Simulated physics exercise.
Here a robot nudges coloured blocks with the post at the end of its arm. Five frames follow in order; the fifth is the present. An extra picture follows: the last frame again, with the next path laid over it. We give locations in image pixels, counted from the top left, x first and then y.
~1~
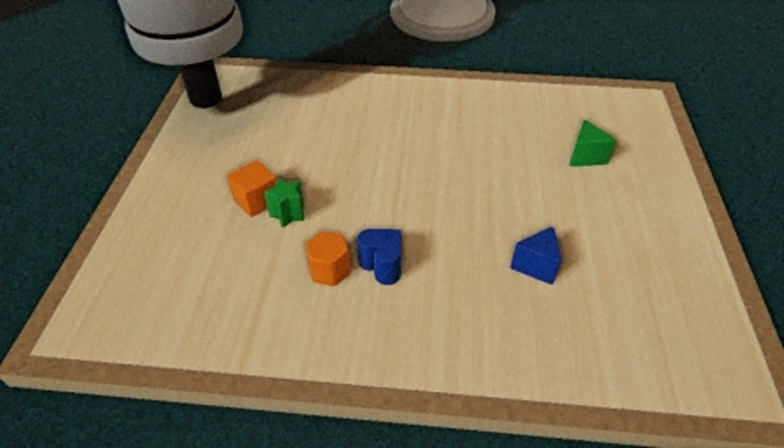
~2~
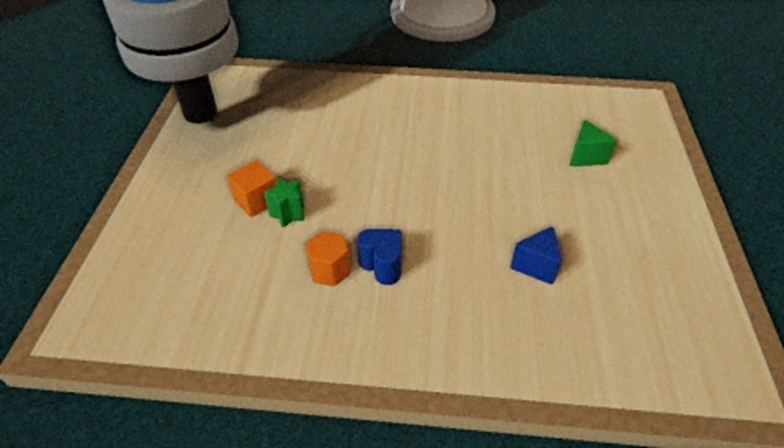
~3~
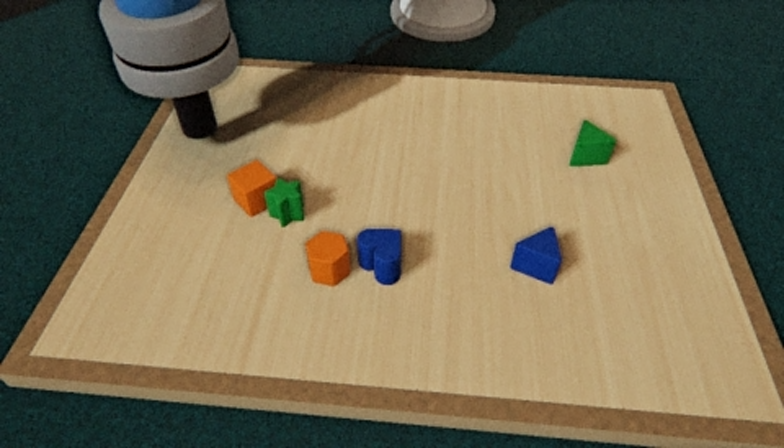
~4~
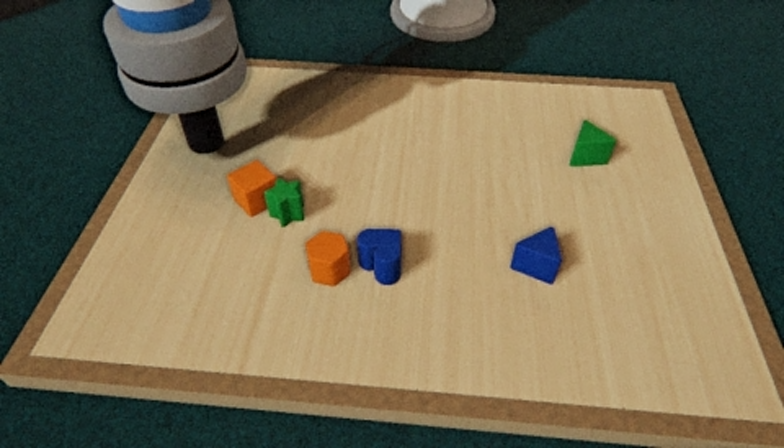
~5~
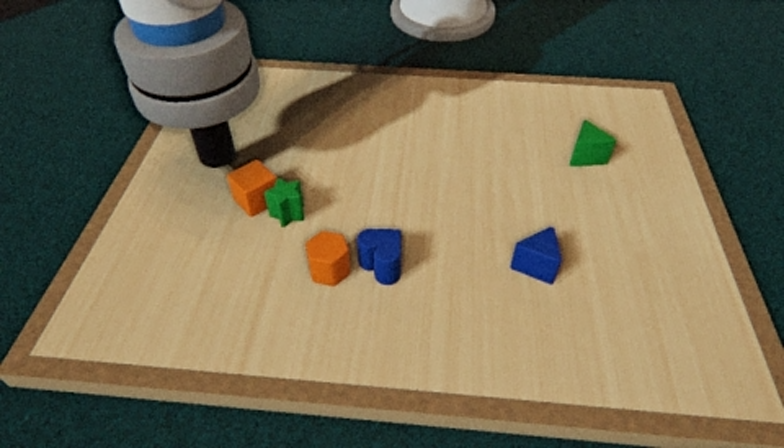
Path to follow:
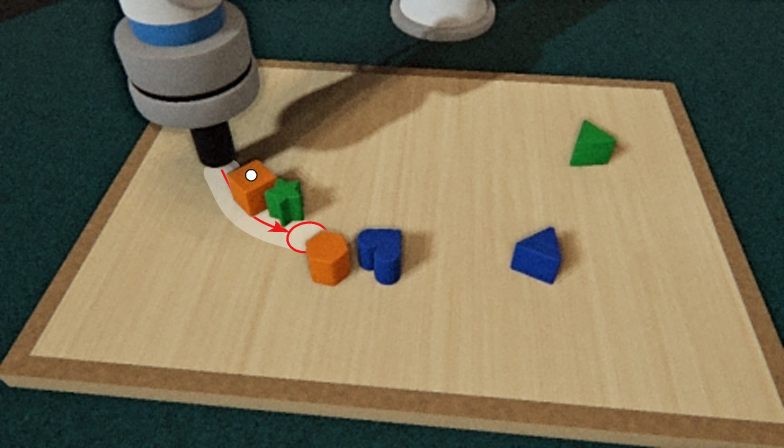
A robot arm with a dark post at its tip moves over the upper left of a pale wooden board with a brown border, seen from above at an angle by a still camera. An orange block and green star sit at left, an orange hexagon and blue heart near centre, and blue and green blocks at right. The post slides toward the viewer, then slightly right, nearing the orange block, while every block stays still.
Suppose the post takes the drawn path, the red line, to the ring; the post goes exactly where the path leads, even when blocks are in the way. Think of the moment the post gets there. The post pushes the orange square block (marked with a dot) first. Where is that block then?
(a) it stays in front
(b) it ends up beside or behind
It's a.
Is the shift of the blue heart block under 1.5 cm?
Yes, I think so.
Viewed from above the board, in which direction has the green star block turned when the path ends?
From the top, the block rotates counterclockwise.
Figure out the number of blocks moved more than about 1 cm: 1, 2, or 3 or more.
Blocks moved: Two.
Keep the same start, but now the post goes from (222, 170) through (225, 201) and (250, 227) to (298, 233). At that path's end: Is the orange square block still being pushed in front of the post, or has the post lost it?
It is still there in front.
Path on the board, from (222, 170) via (236, 198) and (264, 223), ending at (307, 237); the dot is on the orange square block.
What follows on the original path. One third of the way, post (233, 186); orange square block (264, 184), turned 25° anticlockwise; green star block (297, 192).
Two thirds of the way, post (261, 210); orange square block (298, 202), turned 55° anticlockwise; green star block (334, 197), turned 30° anticlockwise.
At the end, post (305, 224); orange square block (347, 212), turned 70° anticlockwise; green star block (379, 199), turned 50° anticlockwise; orange hexagon in place; blue heart block in place.
